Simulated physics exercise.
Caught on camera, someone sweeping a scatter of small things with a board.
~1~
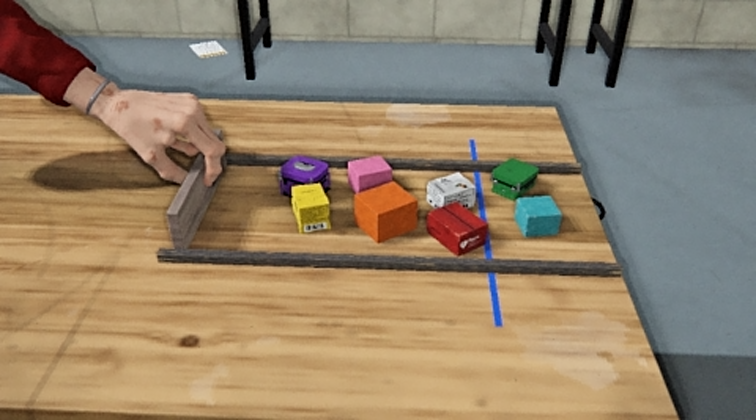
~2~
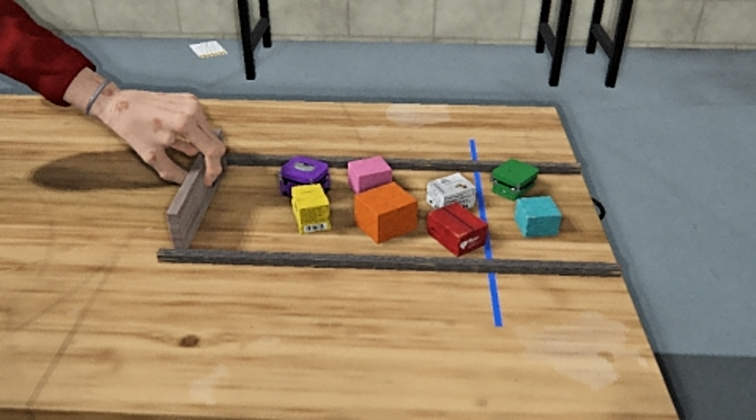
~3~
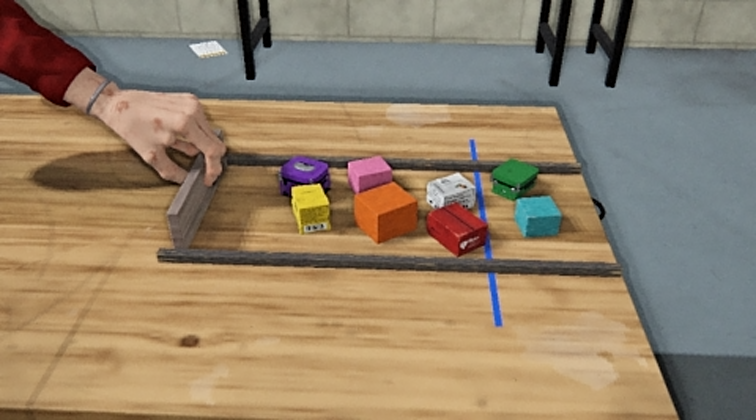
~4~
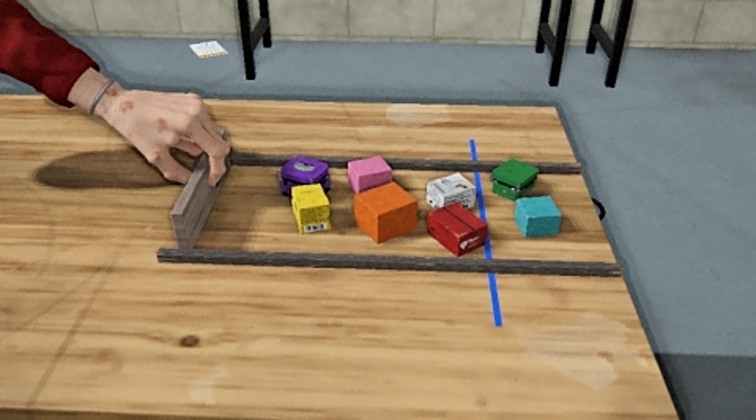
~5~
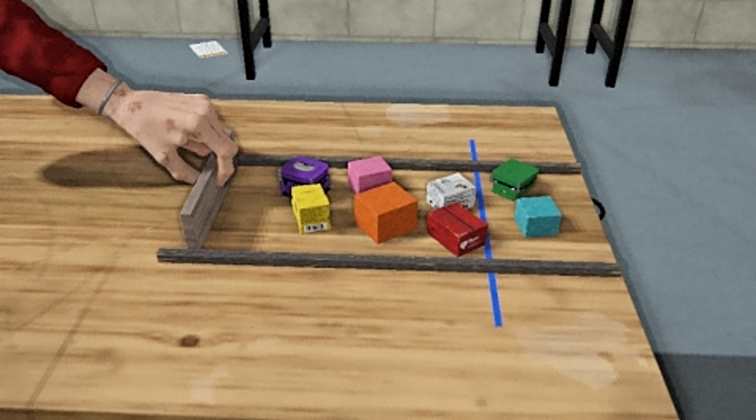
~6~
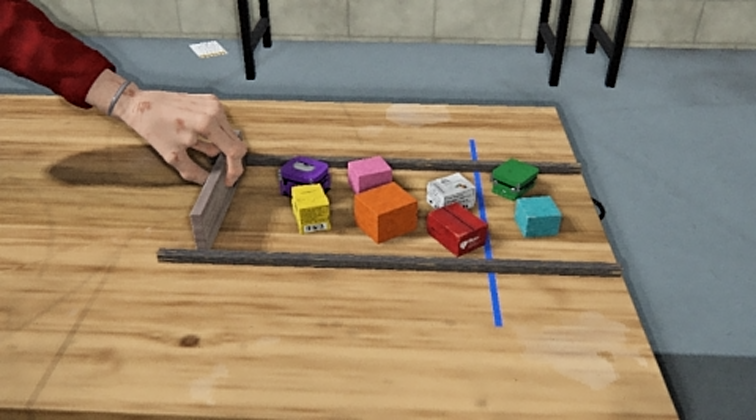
On a pale wooden tabletop in a room with a grey floor, seen from above at an angle by a still camera, two dark rails run left to right. Between them sit purple, yellow, pink, orange, white, red, green and turquoise boxes and cases, with blue tape crossing near the right. From the left, a red-sleeved hand slides an upright board slightly rightward, while the objects stay still.
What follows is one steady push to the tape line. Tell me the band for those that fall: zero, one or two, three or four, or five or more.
The number that fall off is zero.
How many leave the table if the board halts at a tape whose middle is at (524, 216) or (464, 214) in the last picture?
In that order 4 and 0.
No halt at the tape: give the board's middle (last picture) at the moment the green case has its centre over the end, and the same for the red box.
Its middle is around (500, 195) and around (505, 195).
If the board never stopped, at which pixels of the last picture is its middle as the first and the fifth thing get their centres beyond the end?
At (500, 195) for the first, at (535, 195) for the fifth.
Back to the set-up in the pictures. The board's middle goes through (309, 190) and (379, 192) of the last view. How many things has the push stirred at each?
The counts are 3 and 6.
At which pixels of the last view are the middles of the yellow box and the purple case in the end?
The yellow box stops around (501, 214); the purple case around (500, 181).
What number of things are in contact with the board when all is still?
2 of them.
Soon after, none off yet; turquoise block at rest near (537, 217); green case at rest near (514, 181); red box at rest near (457, 229).
At rest, the number that fall off is zero.
